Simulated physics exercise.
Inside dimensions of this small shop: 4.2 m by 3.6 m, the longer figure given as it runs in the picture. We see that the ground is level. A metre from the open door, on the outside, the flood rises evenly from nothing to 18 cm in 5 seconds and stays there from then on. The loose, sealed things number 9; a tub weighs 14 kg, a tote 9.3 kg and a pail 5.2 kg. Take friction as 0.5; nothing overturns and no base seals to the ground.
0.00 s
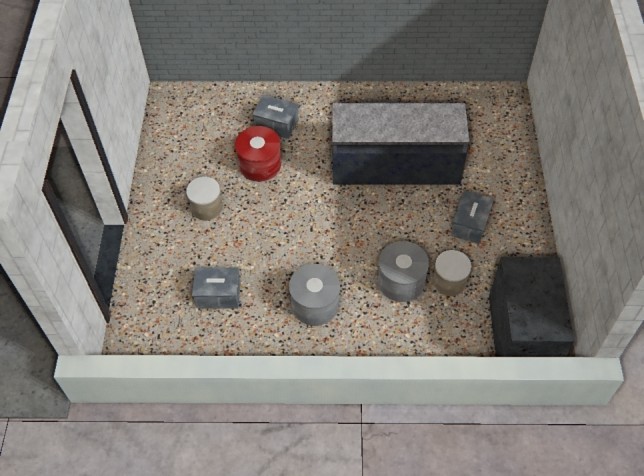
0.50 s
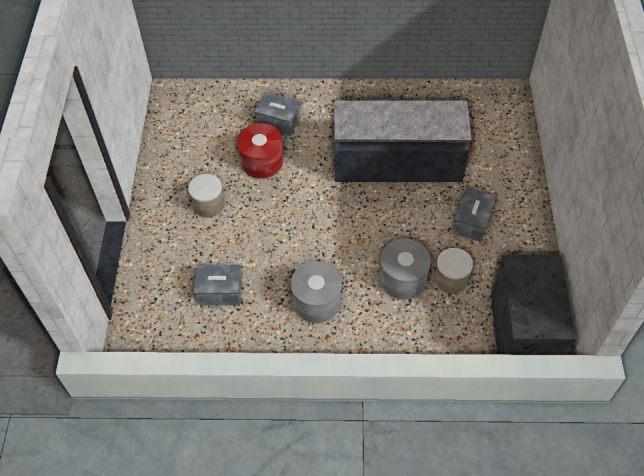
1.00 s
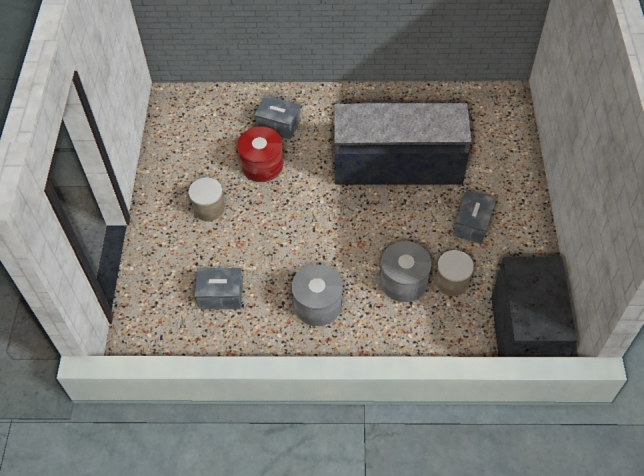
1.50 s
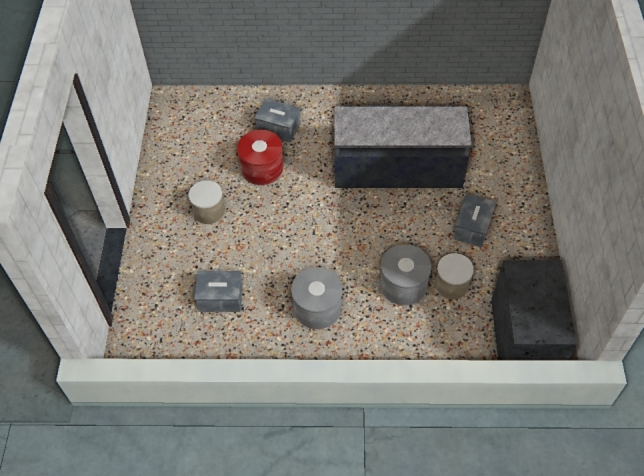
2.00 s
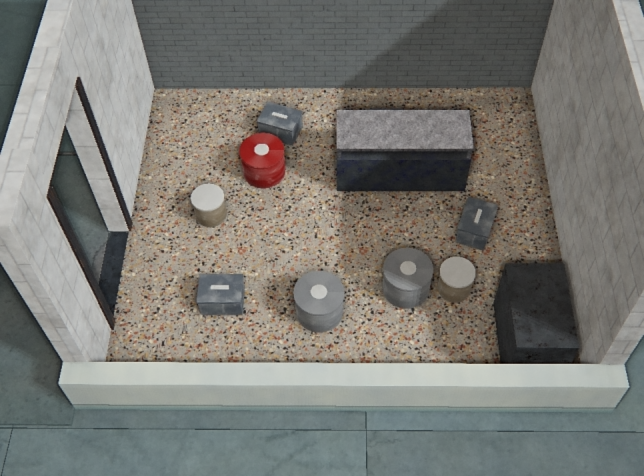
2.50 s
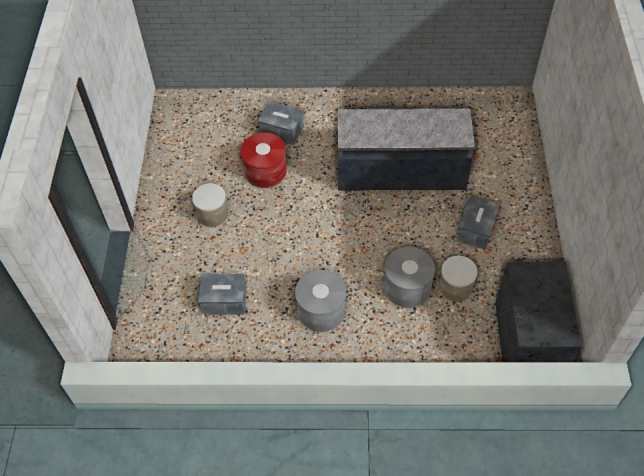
A small walled shop with a long dark counter, a red tub and scattered grey containers standing still on a speckled floor.
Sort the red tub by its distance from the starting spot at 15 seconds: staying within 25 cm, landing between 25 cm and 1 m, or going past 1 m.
The red tub stays within 25 cm.
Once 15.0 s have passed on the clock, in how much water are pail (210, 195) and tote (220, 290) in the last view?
Some 7 cm at the first, some 12 cm at the second.
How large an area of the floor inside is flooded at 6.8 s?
Roughly 10.0 m2 of it is wet.
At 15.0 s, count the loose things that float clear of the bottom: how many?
It comes to 7 of them.
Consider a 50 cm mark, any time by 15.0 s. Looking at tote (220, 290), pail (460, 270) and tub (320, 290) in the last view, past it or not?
Going one by one, I get above, above and within.
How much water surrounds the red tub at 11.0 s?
Somewhere close to 3 cm.
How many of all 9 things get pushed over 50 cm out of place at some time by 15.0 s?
I count 4 of them.
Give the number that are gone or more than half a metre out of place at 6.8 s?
At that moment it comes to 0.
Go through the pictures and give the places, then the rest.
The red tub at (257, 143) rests on the ground; 0.0 m2 under water; 0 of 9 have shifted, in the first picture.
The red tub at (259, 140) rests on the ground; 0.0 m2 under water; 0 of 9 have shifted, in the second picture.
The red tub at (259, 144), on the bottom; 0.0 m2 under water; 0 of 9 have shifted, in the third picture.
The red tub at (260, 147) rests on the ground; water covers 0.0 m2; 0 of 9 have shifted, in the fourth picture.
The red tub at (262, 150) rests on the ground; 0.0 m2 under water; 0 of 9 have shifted, in the fifth picture.
The red tub at (263, 149), on the bottom; water covers 0.1 m2; 0 of 9 have shifted, in the sixth picture.
After 3.5 s the red tub is near (263, 149), 0.0 m from its start, aground; 0 afloat.
After 6.8 s the red tub is near (263, 149), 0.0 m from its start, aground; 0 afloat.
After 11.0 s the red tub is near (263, 149), 0.0 m from its start, aground; 2 afloat.
After 15.0 s the red tub is near (263, 149), 0.0 m from its start, aground; 7 afloat.
